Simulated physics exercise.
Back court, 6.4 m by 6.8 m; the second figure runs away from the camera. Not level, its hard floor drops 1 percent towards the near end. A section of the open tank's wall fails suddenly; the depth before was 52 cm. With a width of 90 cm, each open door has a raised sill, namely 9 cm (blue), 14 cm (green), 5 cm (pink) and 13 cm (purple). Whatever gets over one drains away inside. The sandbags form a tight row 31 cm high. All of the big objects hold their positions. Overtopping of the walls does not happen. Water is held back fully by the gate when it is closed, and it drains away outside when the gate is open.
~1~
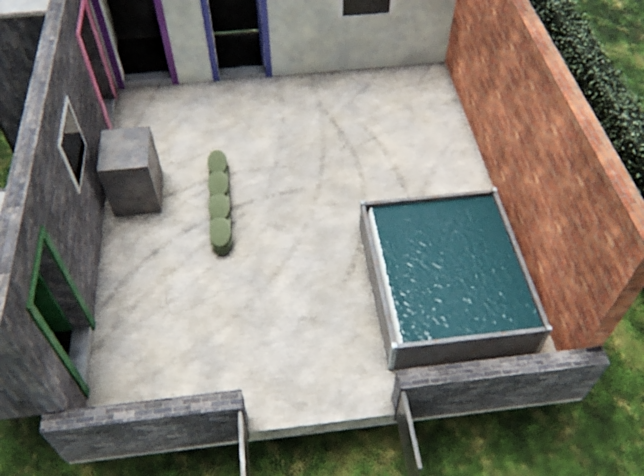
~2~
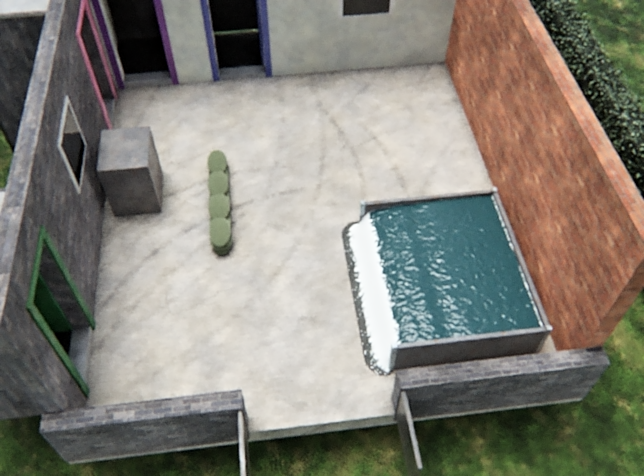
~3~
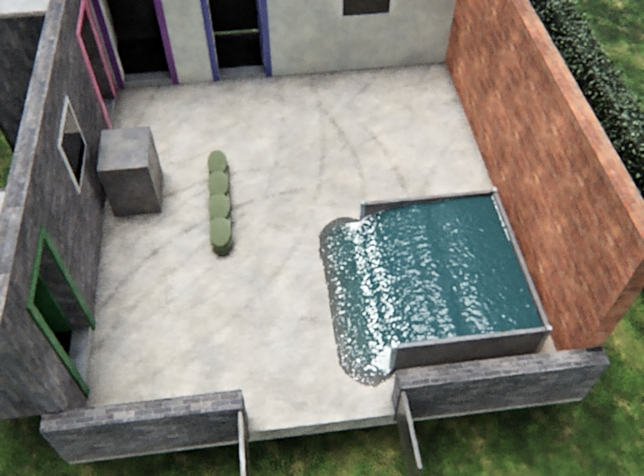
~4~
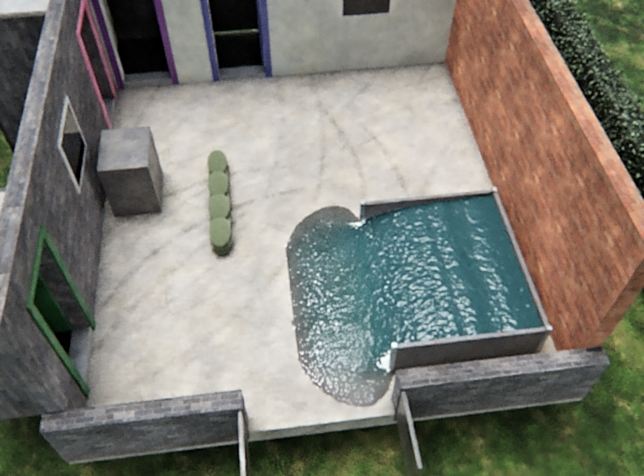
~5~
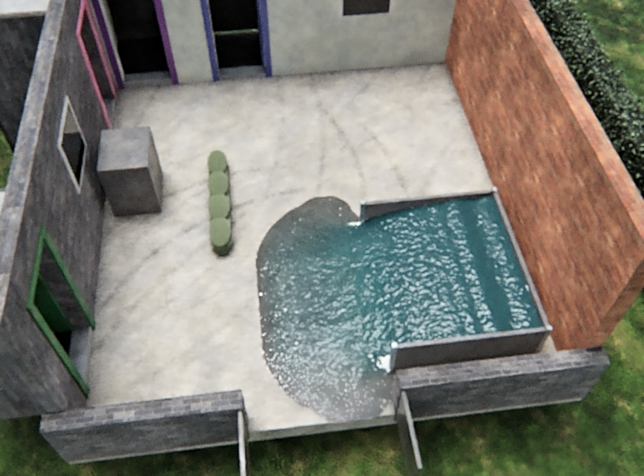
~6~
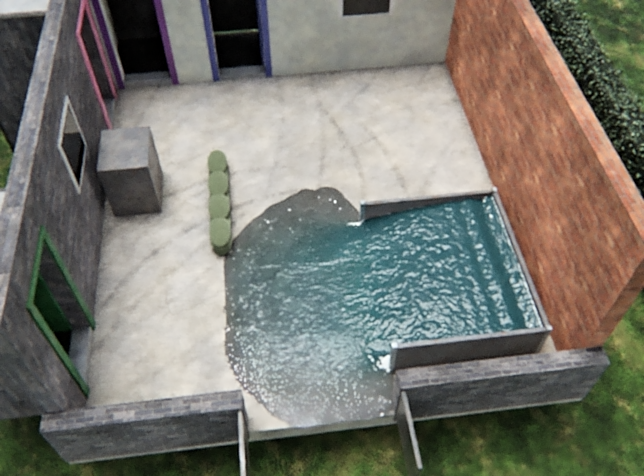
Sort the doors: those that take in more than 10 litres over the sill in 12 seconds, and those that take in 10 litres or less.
Sorted: The blue door takes in 10 litres or less; the green door takes in more; the pink door takes in more; the purple door takes in 10 litres or less.
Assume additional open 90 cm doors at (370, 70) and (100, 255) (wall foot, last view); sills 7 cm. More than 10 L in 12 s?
Taking them in order, the first is fine and the second too much.
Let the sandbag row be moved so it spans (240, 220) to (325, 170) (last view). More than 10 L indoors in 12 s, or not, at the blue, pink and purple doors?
Note - blue: Limit held; pink: Limit held; purple: Limit held.
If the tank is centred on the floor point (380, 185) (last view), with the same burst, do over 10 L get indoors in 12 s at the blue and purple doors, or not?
Blue gets more than that, purple gets more than that.
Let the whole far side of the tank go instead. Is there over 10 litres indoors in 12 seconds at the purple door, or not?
Note: Purple door, short of the limit.
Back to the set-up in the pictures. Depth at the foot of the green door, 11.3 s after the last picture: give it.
Roughly 4.5 centimetres.
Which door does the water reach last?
Looks like the purple door.
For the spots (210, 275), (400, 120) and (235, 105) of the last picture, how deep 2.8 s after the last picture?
Depth readings in turn - 8, 0, 2 cm.
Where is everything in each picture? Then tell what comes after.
In the first picture, still water, 52 cm deep, in the open tank at (448, 265).
In the second picture, the front is at (358, 224), 1.3 m from the gap at (377, 286); 0.5 m2 of floor is under water; 52 cm left at the back of the open tank.
In the third picture, water pours out at (377, 287) and has run 1.4 m, to (339, 223); typically 9 cm deep outside, 52 cm at the open tank's back.
In the fourth picture, the front is at (319, 216), 1.7 m from the gap at (377, 288); 3.1 m2 of floor is under water; 52 cm left at the back of the open tank.
In the fifth picture, the front is at (293, 216), 1.9 m from the gap at (377, 288); 4.7 m2 of floor is under water; 51 cm left at the back of the open tank.
In the sixth picture, water pours out at (377, 288) and has run 2.3 m, to a hidden place; typically 6 cm deep outside, 47 cm at the open tank's back.
Then, 0.7 s after the last picture water covers 35 % of the floor and is deepest (22 cm) near (377, 337); blue door not reached, green door 10 cm at the sill, 0 L in, pink door not reached, purple door not reached.
Then, 1.5 s after the last picture water covers 40 % of the floor and is deepest (35 cm) near (84, 434); blue door not reached, green door 27 cm at the sill, 21 L in, pink door not reached, purple door not reached.
Then, 2.8 s after the last picture water covers 55 % of the floor and is deepest (27 cm) near (90, 370); blue door 8 cm at the sill, 0 L in, green door 26 cm at the sill, 107 L in, pink door 1 cm at the sill, 0 L in, purple door not reached.
Then, 6.3 s after the last picture water covers 75 % of the floor and is deepest (12 cm) near (93, 335); blue door 6 cm at the sill, 0 L in, green door 11 cm at the sill, 140 L in, pink door 7 cm at the sill, 1 L in, purple door 7 cm at the sill, 0 L in.
Then, 11.3 s after the last picture water covers 95 % of the floor and is deepest (7 cm) near (534, 308); blue door 2 cm at the sill, 0 L in, green door 5 cm at the sill, 140 L in, pink door 4 cm at the sill, 21 L in, purple door 3 cm at the sill, 0 L in.
